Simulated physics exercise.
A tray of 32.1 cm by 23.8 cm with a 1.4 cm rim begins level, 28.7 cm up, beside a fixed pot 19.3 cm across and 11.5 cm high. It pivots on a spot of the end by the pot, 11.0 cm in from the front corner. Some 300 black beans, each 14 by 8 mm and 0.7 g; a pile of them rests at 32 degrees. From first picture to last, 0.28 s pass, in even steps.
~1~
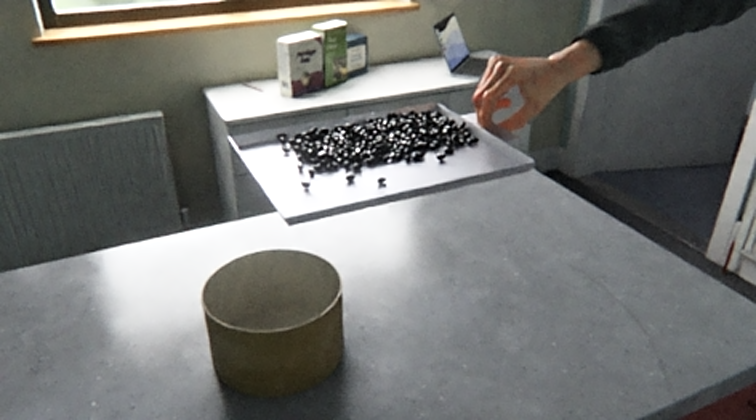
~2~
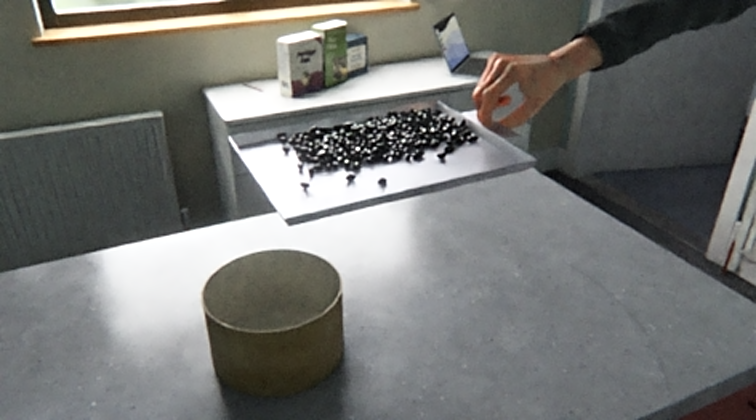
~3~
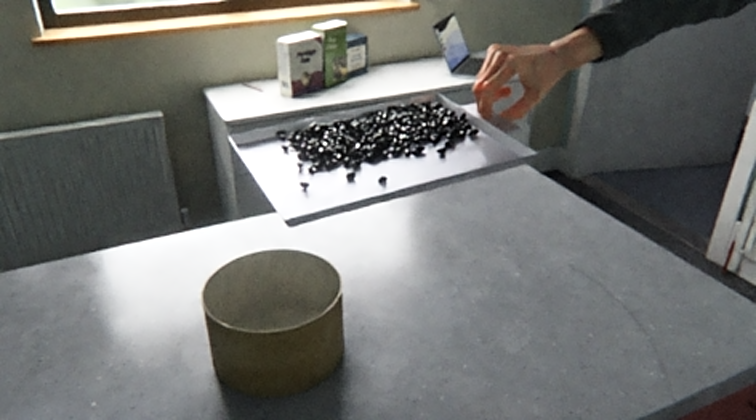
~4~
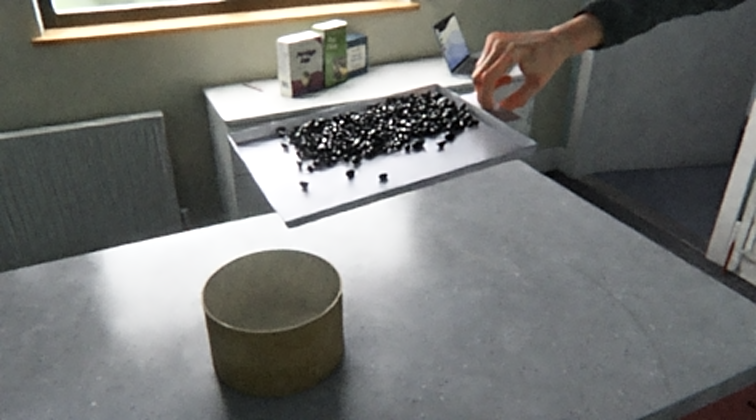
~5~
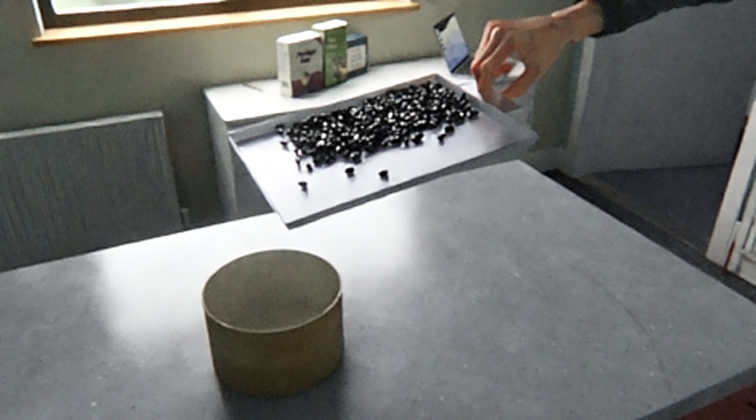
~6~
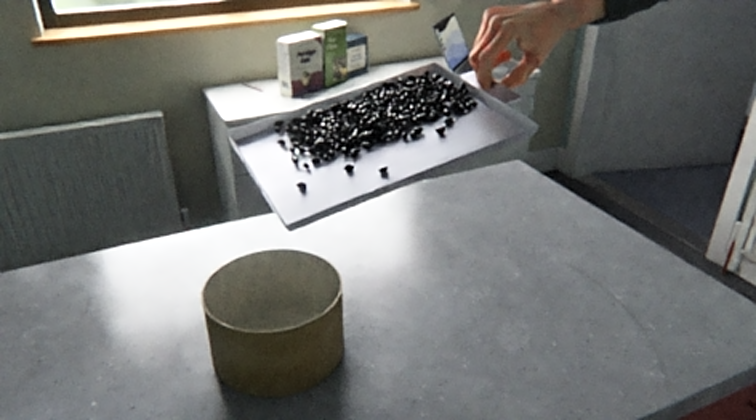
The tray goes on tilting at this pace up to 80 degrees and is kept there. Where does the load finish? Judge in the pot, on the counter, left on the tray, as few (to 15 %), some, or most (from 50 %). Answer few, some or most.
In the pot: Some; on the counter: Most; left on the tray: Few.
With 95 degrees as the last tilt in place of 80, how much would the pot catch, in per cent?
In that case some 30 per cent.
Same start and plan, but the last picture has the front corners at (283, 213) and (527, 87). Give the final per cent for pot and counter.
Pot 30, counter 70.
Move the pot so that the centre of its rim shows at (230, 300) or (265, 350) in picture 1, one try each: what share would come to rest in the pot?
About 50 and 85 per cent.
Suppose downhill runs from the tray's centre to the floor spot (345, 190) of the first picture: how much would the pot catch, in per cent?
Some 0 per cent.
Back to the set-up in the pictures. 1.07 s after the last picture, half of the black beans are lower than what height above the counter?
Roughly 4 cm.
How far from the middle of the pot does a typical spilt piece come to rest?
About 22 cm.
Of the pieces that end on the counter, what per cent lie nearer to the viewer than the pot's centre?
Some 100 per cent.
Then, 0.64 s after the last picture, tilt 44 degrees; the tray holds 95 %, the pot 0 %.
Then, 1.07 s after the last picture, tilt 65 degrees; the tray holds 30 %, the pot 15 %.
Then, 1.57 s after the last picture, tilt 80 degrees; the tray holds 0 %, the pot 30 %.
In the end, pot 30 %, counter 70 %, tray 0 %.
